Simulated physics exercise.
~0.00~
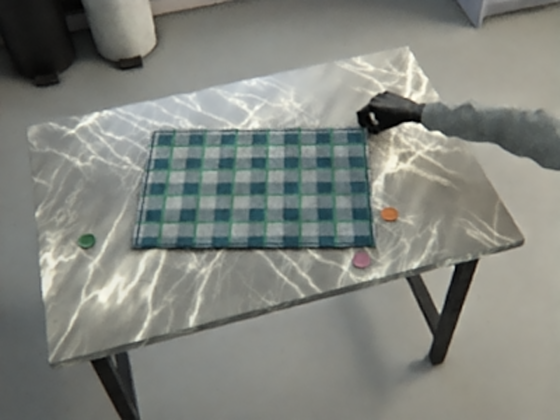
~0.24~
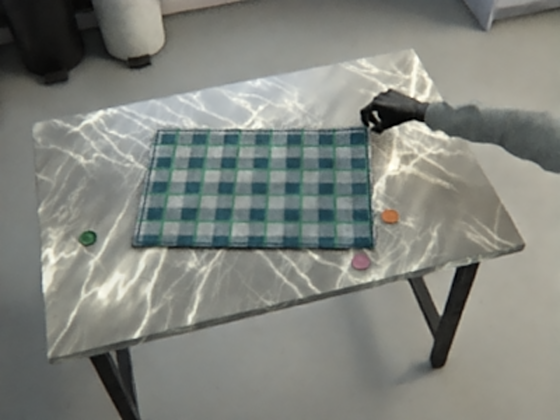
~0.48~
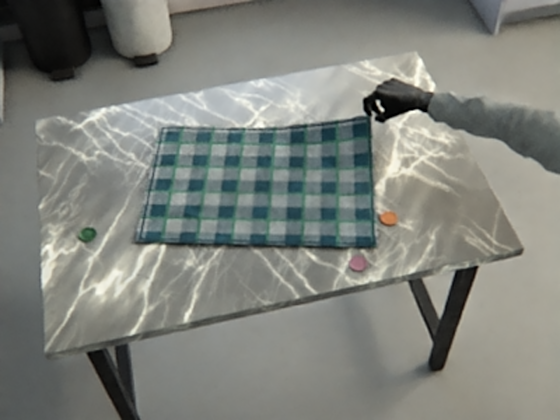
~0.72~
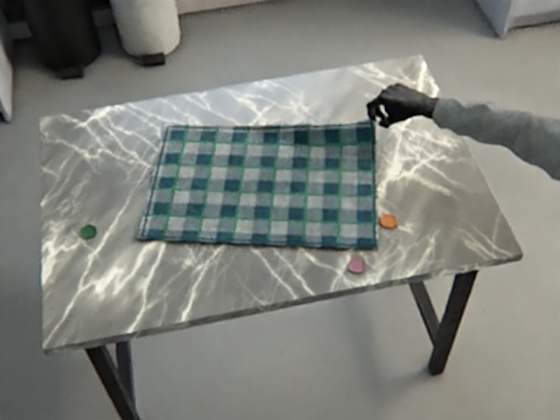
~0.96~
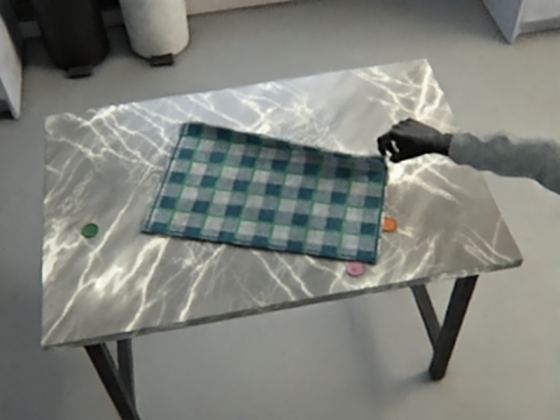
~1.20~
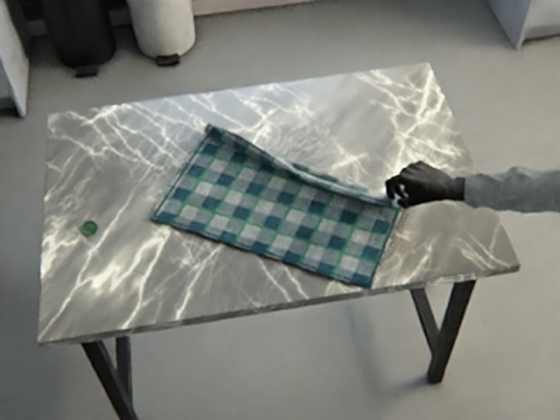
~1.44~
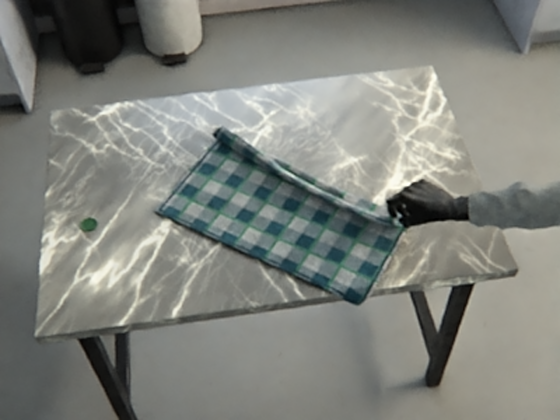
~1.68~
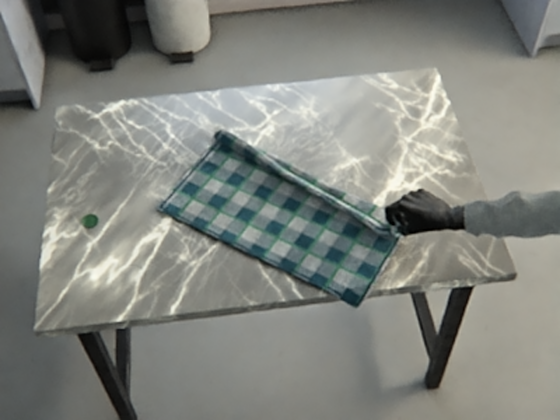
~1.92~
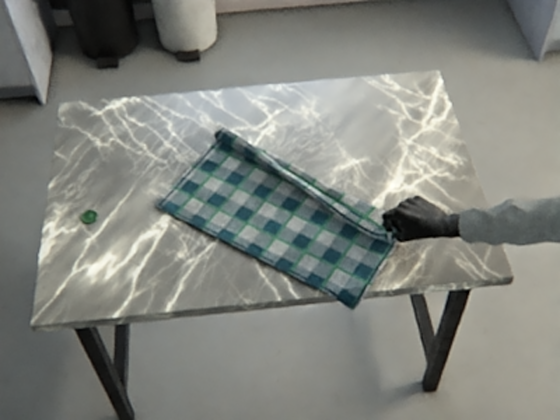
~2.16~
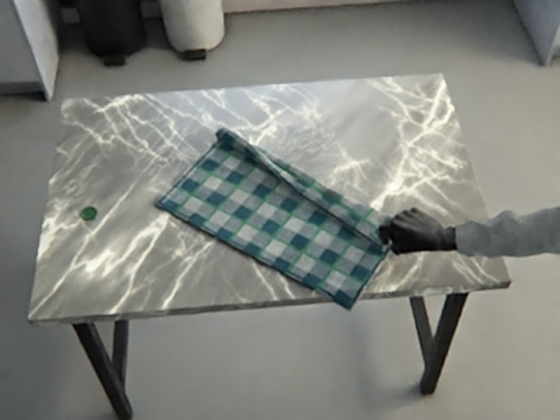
Checked tea towel being dragged and partly folded by a black-gloved hand, covering the pink and orange discs, green one left uncovered.
